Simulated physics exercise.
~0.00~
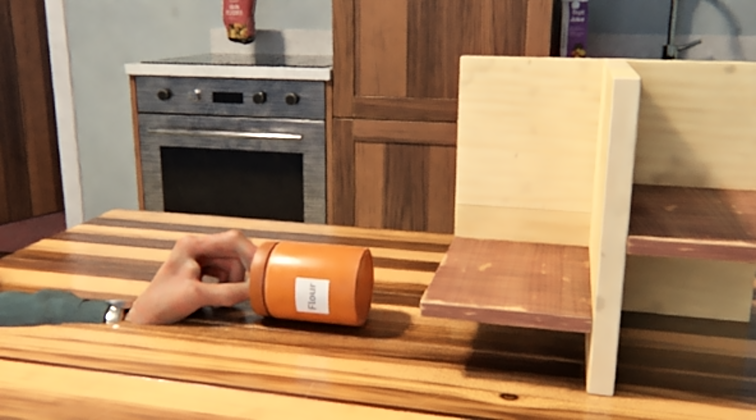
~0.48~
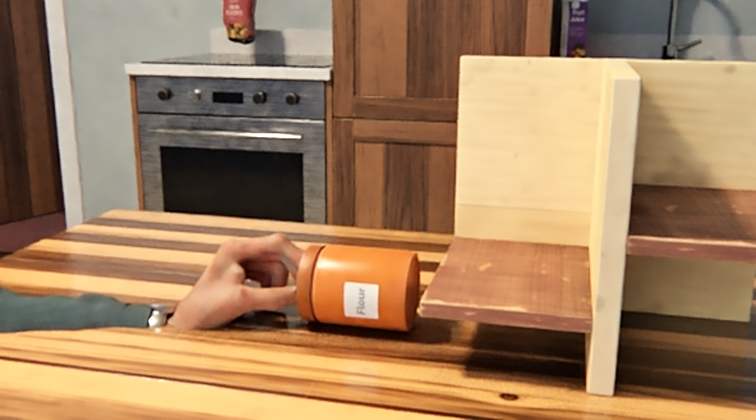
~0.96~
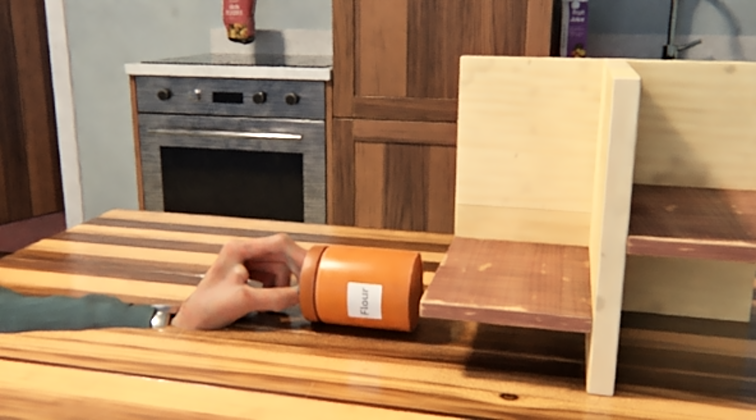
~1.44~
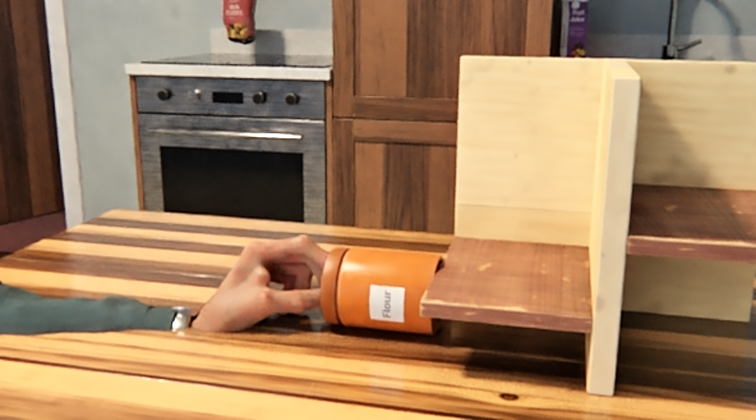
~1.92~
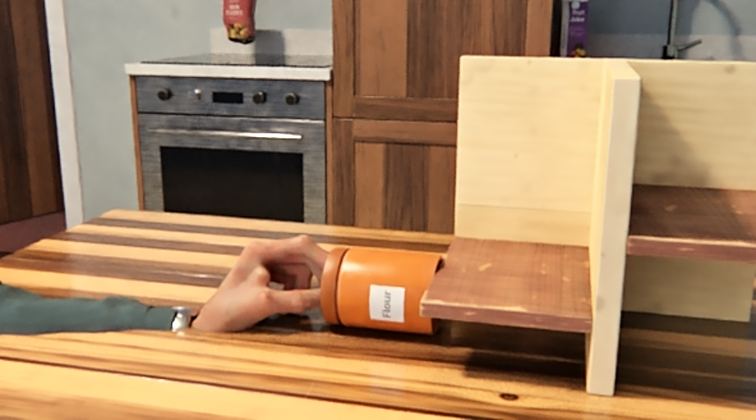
Orange flour jar lying on its side, pushed right by a hand towards a low wooden shelf, stopping at its edge.
